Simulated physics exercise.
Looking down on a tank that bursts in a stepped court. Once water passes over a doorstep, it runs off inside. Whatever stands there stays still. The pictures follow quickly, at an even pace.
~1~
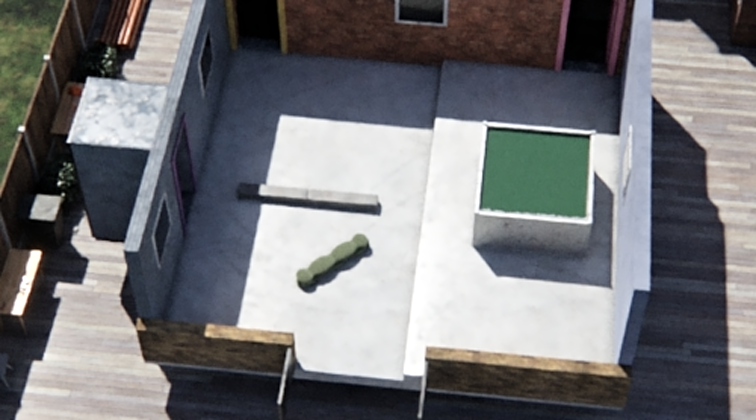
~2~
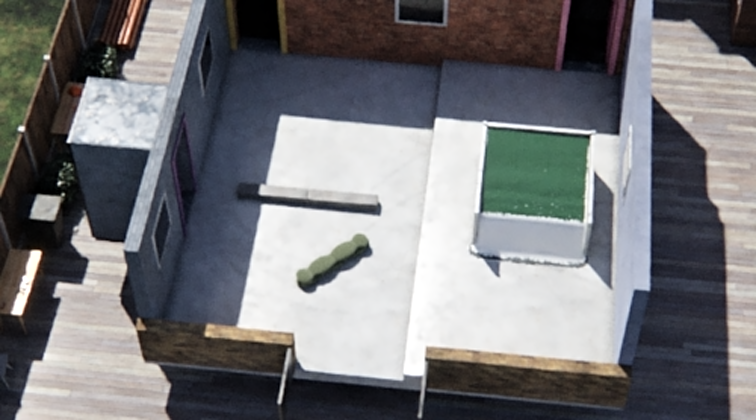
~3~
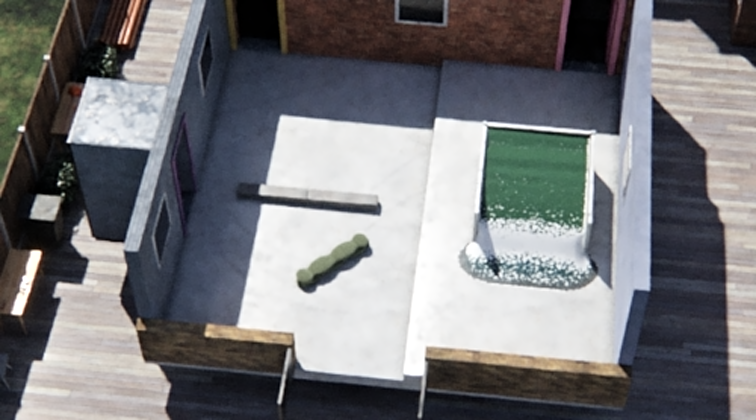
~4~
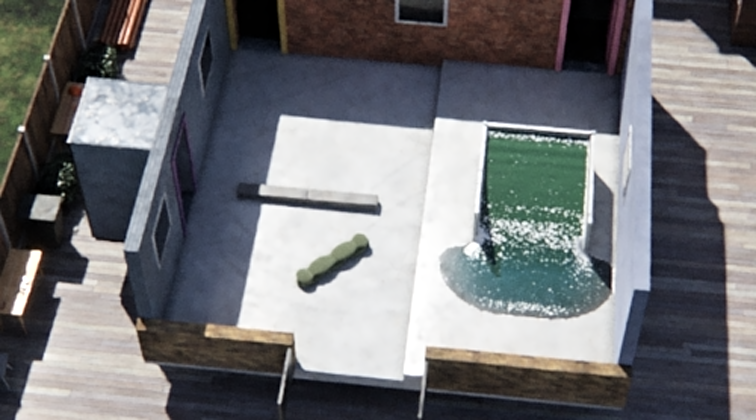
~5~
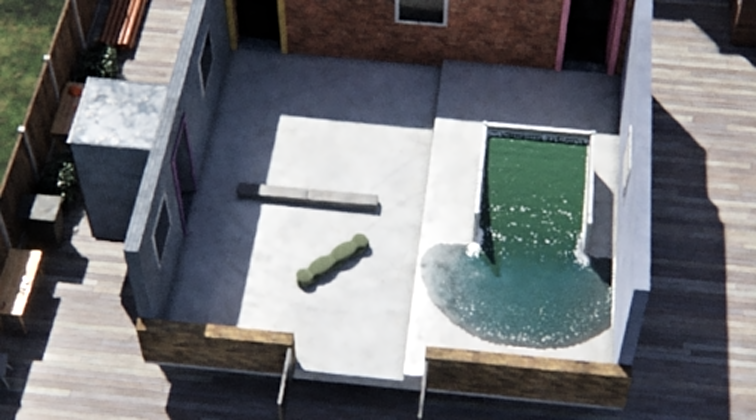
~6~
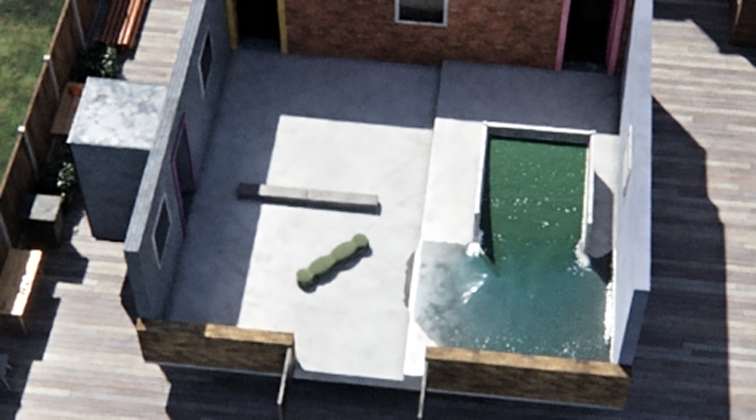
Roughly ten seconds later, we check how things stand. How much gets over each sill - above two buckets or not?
One by one: The yellow door is going to be at or under the line. The purple door is going to be at or under the line. The pink door is going to be over the line.
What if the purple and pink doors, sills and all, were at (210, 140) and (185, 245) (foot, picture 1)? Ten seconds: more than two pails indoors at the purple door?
Checking it alone, the purple door falls short.
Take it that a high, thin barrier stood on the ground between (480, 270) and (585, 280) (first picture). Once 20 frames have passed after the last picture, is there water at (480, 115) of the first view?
There: Free of water.
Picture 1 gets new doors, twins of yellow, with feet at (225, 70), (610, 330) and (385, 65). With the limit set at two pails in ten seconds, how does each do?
Stays within it; exceeds it; stays within it.
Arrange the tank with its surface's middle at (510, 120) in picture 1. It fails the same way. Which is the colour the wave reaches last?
The yellow one comes last.
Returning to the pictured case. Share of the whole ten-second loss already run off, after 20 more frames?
I get 35 percent.
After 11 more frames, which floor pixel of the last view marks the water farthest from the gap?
I'd go with roughly (273, 354).
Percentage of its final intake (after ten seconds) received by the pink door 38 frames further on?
Estimate: Some 65 per cent.
A moment on, water covers 20 % of the floor; the yellow door not reached, the purple door not reached, the pink door not reached.
Next, water covers 20 % of the floor; the yellow door not reached, the purple door not reached, the pink door not reached.
Then, water covers 35 % of the floor; the yellow door not reached, the purple door not reached, the pink door not reached.
Later, water covers 60 % of the floor; the yellow door not reached, the purple door wet at the sill, nothing in, the pink door over two buckets in.
In the end, water covers 80 % of the floor; the yellow door wet at the sill, nothing in, the purple door under two buckets in, the pink door far over two buckets in.
